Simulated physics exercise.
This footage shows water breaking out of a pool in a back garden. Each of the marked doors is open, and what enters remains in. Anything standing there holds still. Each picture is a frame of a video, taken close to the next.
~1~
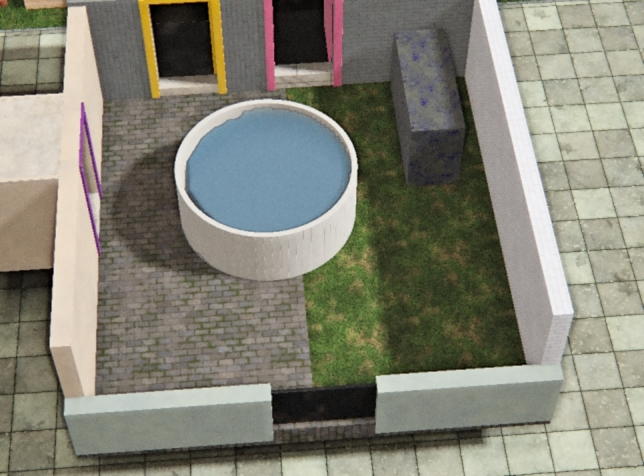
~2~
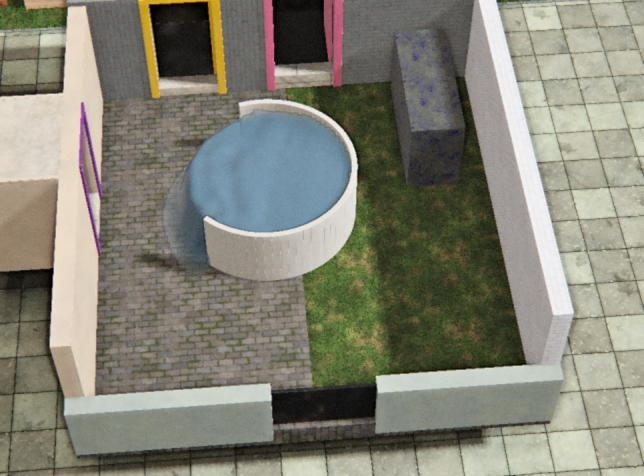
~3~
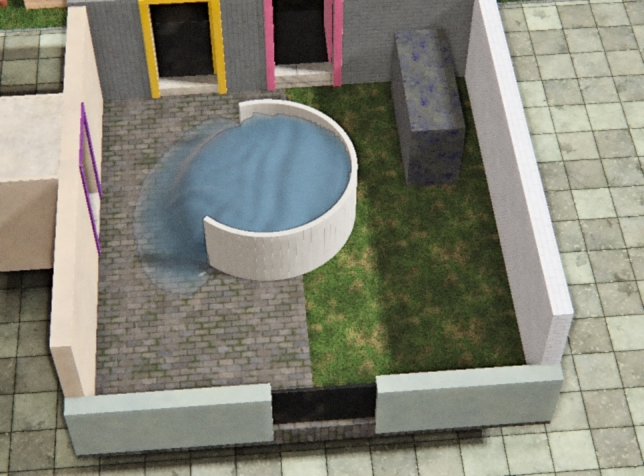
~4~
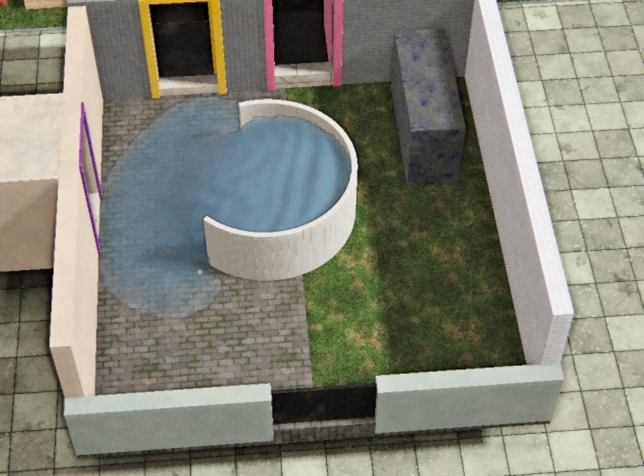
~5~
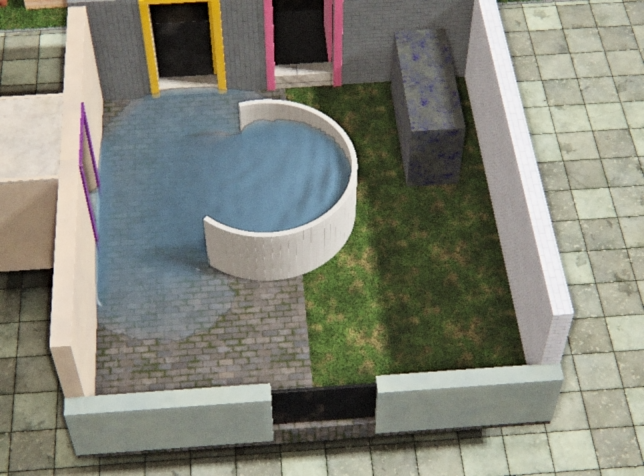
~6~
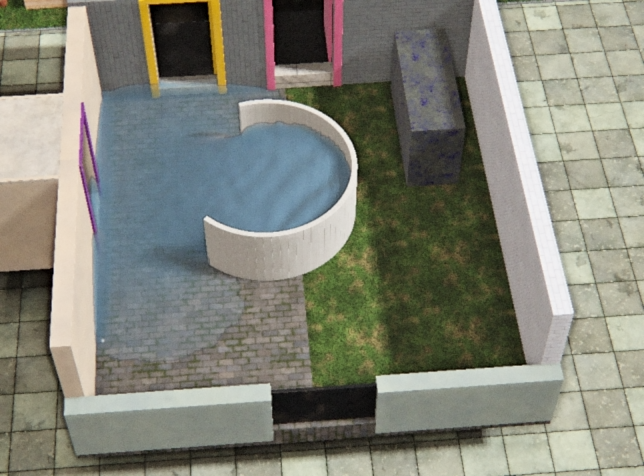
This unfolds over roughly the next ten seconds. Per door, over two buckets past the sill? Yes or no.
Purple door yes, yellow door yes, pink door no.
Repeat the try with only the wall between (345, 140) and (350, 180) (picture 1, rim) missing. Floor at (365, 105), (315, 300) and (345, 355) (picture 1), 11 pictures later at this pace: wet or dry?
Listed order gives sopping; left alone; left alone.
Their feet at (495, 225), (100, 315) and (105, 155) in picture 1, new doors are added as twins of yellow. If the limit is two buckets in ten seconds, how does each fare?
Outcome by door - within the limit, past the limit, past the limit.
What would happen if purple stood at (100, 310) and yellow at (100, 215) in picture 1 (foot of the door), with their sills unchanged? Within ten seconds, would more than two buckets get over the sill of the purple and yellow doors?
Result - purple door crosses the line, yellow door crosses the line.
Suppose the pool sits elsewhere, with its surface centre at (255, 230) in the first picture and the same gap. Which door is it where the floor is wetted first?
The door in question is the purple door.
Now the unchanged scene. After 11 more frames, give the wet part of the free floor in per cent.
About 45 percent.
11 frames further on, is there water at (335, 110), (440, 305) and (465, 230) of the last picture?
First spot submerged, second spot spared, third spot spared.
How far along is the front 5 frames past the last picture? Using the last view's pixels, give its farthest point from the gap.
Estimated pixel: (95, 427).
A moment on, water covers 35 % of the floor; the purple door far over two buckets in, the yellow door over two buckets in, the pink door wet at the sill, nothing in.
Next, water covers 45 % of the floor; the purple door far over two buckets in, the yellow door far over two buckets in, the pink door wet at the sill, nothing in.
Then, water covers 70 % of the floor; the purple door far over two buckets in, the yellow door far over two buckets in, the pink door wet at the sill, nothing in.
Later, water covers 95 % of the floor; the purple door far over two buckets in, the yellow door far over two buckets in, the pink door wet at the sill, nothing in.
In the end, water covers 95 % of the floor; the purple door far over two buckets in, the yellow door far over two buckets in, the pink door wet at the sill, nothing in.
